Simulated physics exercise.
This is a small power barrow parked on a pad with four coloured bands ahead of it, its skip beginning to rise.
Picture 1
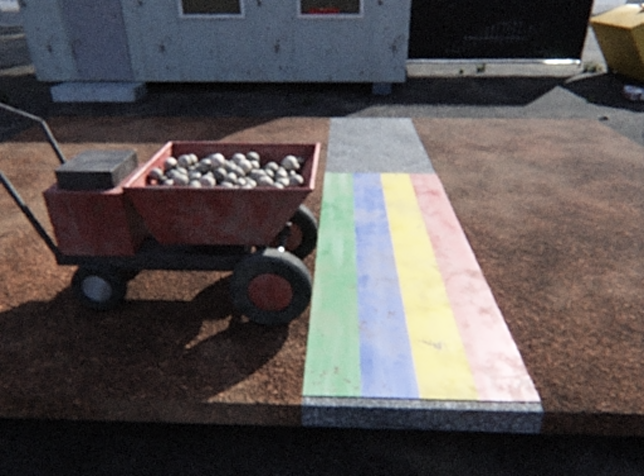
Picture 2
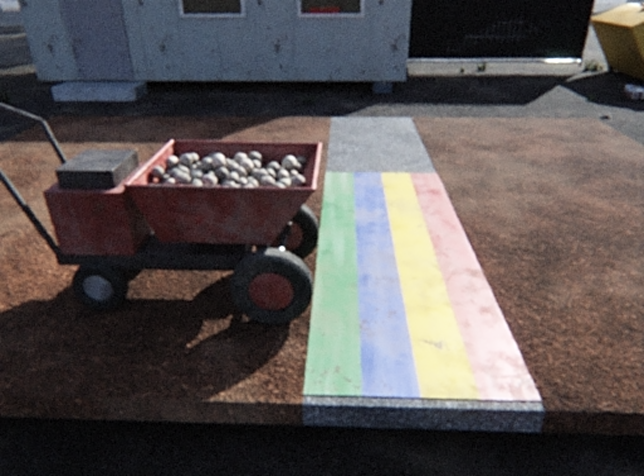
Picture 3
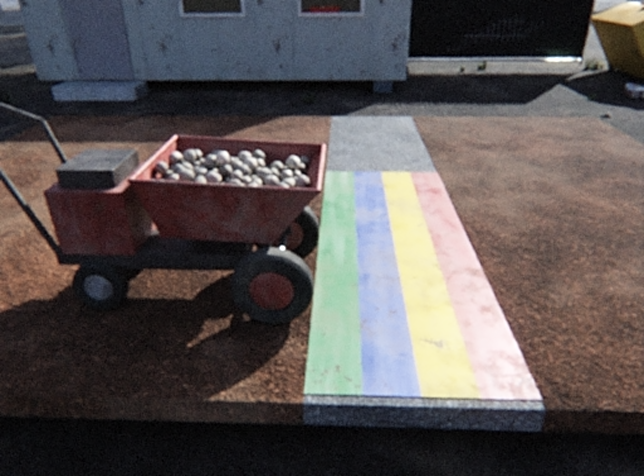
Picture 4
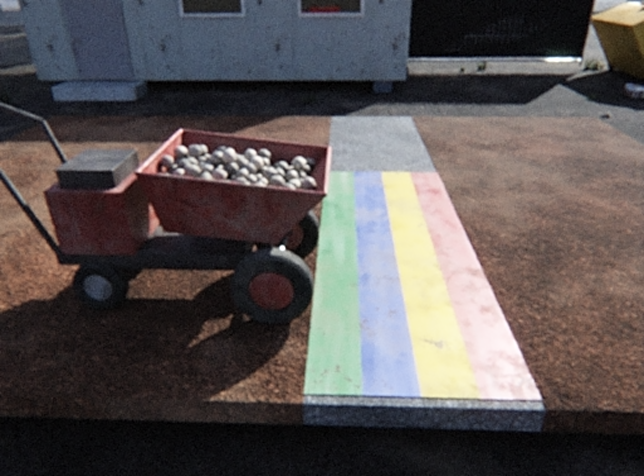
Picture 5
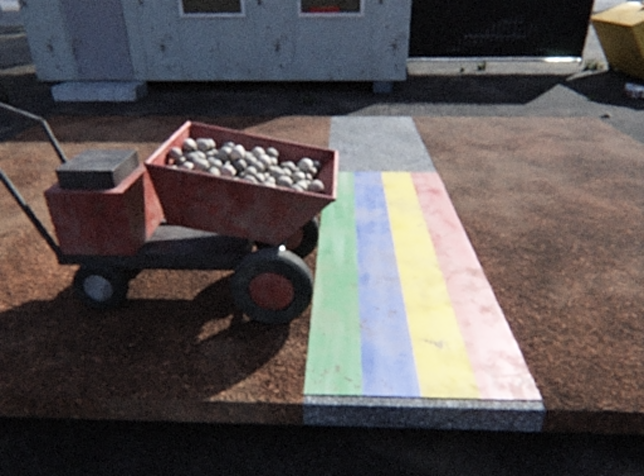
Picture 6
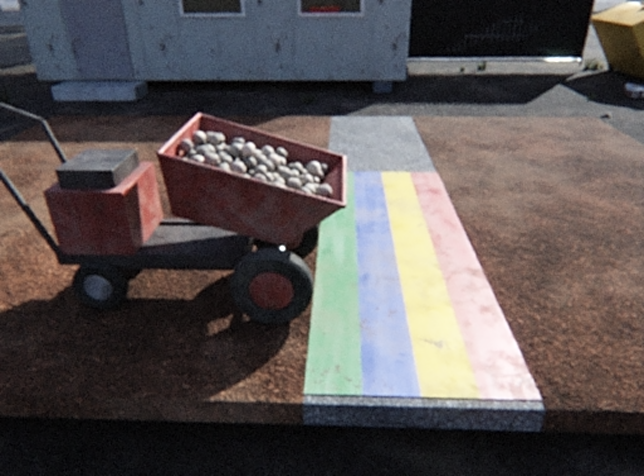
On a sunlit outdoor pad of rough brown ground, seen from a raised, still viewpoint, a pale building with a dark opening beside it stands behind. A small red power barrow with black wheels sits at left, its skip heaped with pale pebbles, beside green, blue, yellow and red bands. The skip starts level, then its rear rises steadily and its lip edges right, tilting clearly while the barrow stays put.
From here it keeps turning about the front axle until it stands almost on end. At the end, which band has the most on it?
The yellow one gets the largest share.
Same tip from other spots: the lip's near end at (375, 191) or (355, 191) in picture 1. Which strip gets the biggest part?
In turn: That red strip; the strip in red.
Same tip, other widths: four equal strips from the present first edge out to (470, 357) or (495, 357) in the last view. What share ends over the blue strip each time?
Near 0 % and 10 %.
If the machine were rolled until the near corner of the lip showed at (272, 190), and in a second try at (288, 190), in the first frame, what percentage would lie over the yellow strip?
Roughly 20 per cent, and 30 per cent.
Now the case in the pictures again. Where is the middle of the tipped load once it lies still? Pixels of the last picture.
Roughly at (432, 285).
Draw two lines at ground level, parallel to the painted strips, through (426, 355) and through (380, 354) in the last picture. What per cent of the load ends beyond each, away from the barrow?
The first gives 50 %, the second 70 %.
Soon, skip tipped steeply; all in the skip.
A while on, skip tipped right over; most in the skip; a small part over the blue strip; about a quarter over the yellow strip; a stray few over the red strip; a stray few falling.
Towards the end, skip tipped right over; about a third in the skip; a small part over the blue strip; about a third over the yellow strip; a small part over the red strip; a small part off the paint.
Finally, skip tipped right over; about a third in the skip; none over the green strip; a small part over the blue strip; about a third over the yellow strip; a small part over the red strip; a small part off the paint.
